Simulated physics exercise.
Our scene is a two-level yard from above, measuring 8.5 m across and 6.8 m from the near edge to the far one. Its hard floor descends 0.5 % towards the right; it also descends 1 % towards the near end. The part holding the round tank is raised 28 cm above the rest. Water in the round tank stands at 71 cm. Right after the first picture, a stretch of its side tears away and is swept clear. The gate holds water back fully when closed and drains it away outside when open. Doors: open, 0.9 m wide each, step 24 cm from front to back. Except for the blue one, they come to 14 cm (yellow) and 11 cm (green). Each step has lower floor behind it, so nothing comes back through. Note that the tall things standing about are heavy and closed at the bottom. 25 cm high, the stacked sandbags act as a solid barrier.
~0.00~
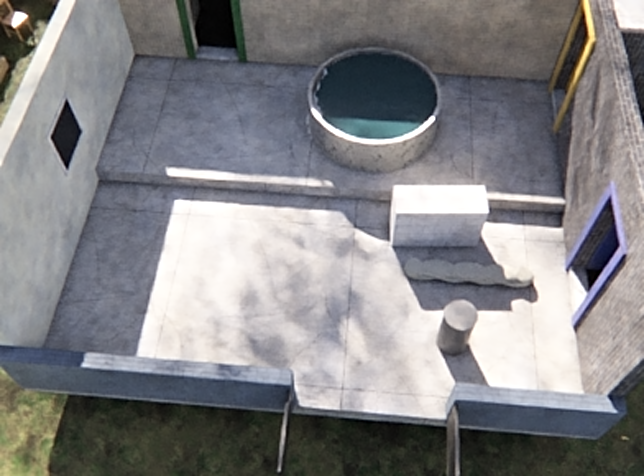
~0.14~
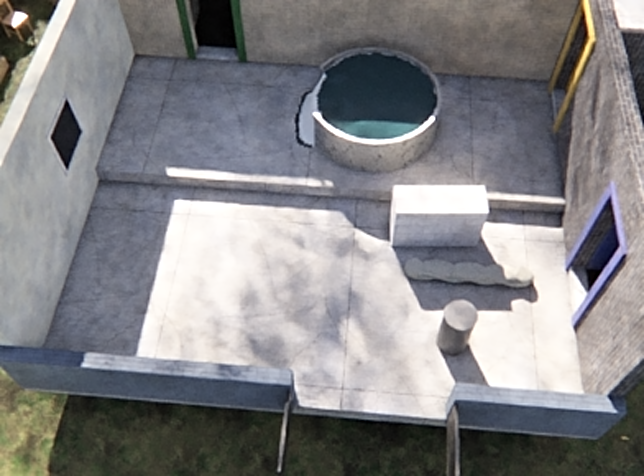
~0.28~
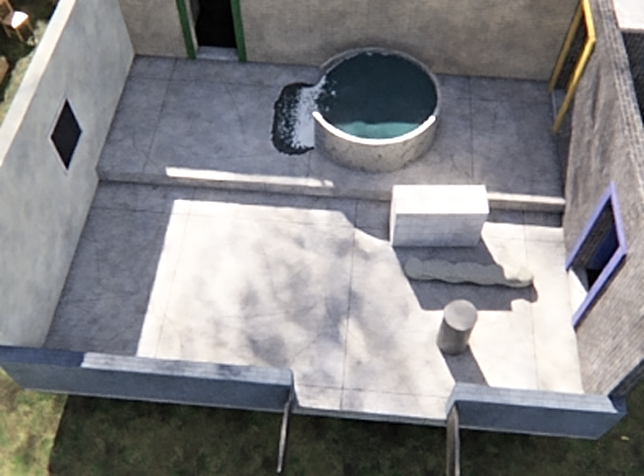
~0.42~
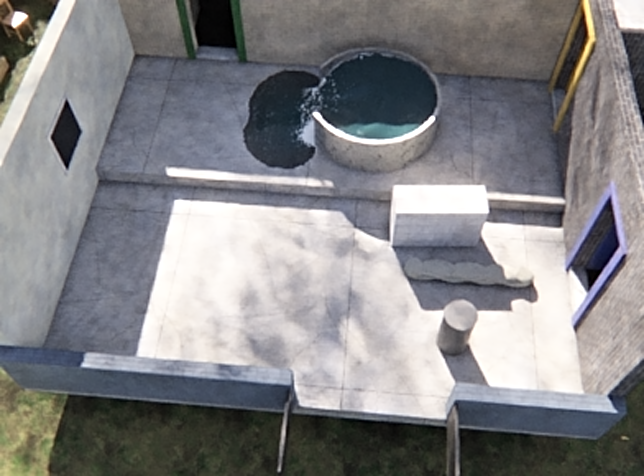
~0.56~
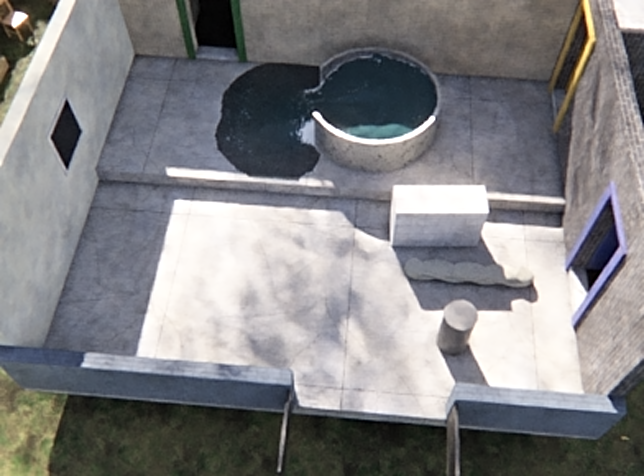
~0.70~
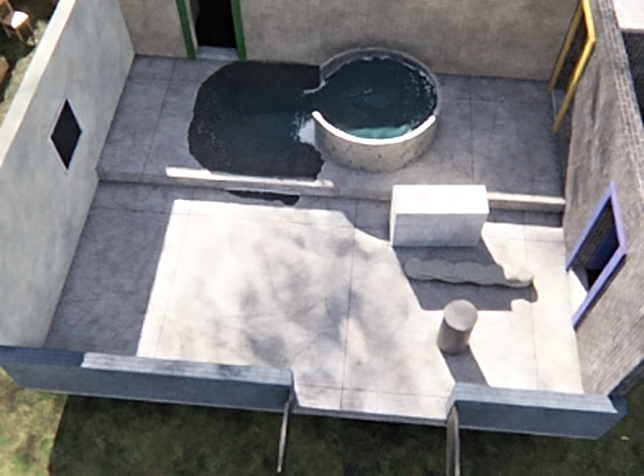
To begin with, still, dark water fills a round tank on the raised part of a walled yard. Then a gap opens in the tank's left side, and water pours out, spreading leftward across the floor in a widening dark pool, until some wets the lower floor just below the step.
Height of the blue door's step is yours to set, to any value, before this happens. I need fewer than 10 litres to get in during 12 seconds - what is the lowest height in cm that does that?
I would say 8 cm is just enough.
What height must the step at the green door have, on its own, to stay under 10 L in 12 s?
Door green, min height approx. 14.0 cm.
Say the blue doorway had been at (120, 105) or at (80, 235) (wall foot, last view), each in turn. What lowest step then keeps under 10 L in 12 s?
First place around 25 cm, second around 12.0 cm.
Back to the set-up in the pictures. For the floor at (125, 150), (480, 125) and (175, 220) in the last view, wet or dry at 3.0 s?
Those three come out soaked, bone-dry and soaked, in that order.
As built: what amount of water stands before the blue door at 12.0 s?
About 10.0 cm.
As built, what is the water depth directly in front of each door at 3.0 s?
Blue door: 0 cm; yellow door: 0 cm; green door: 12 cm.
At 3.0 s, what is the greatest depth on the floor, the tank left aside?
Up to some 34 centimetres, I'd say.
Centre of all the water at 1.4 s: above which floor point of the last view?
The balance point sits at roughly (323, 121).
After 1.4 s water covers 25 % of the floor, deepest (31 cm) near (308, 130); it has not reached the blue door.
After 3.0 s water covers 35 % of the floor, deepest (34 cm) near (175, 67); it has not reached the blue door.
After 12.0 s water covers 80 % of the floor, deepest (16 cm) near (572, 414); 10 cm at the blue door, 0 litres in over its 19 cm step.
At the blue door as built, the water arrived by 8.3 s and peaked near 10 cm at 11.8 s.
Run again over the same 12 s with other heights there, 20 litres in over 6.5 cm, 5 litres over 9 cm. The limit of 10 litres is kept from about 8 cm up.
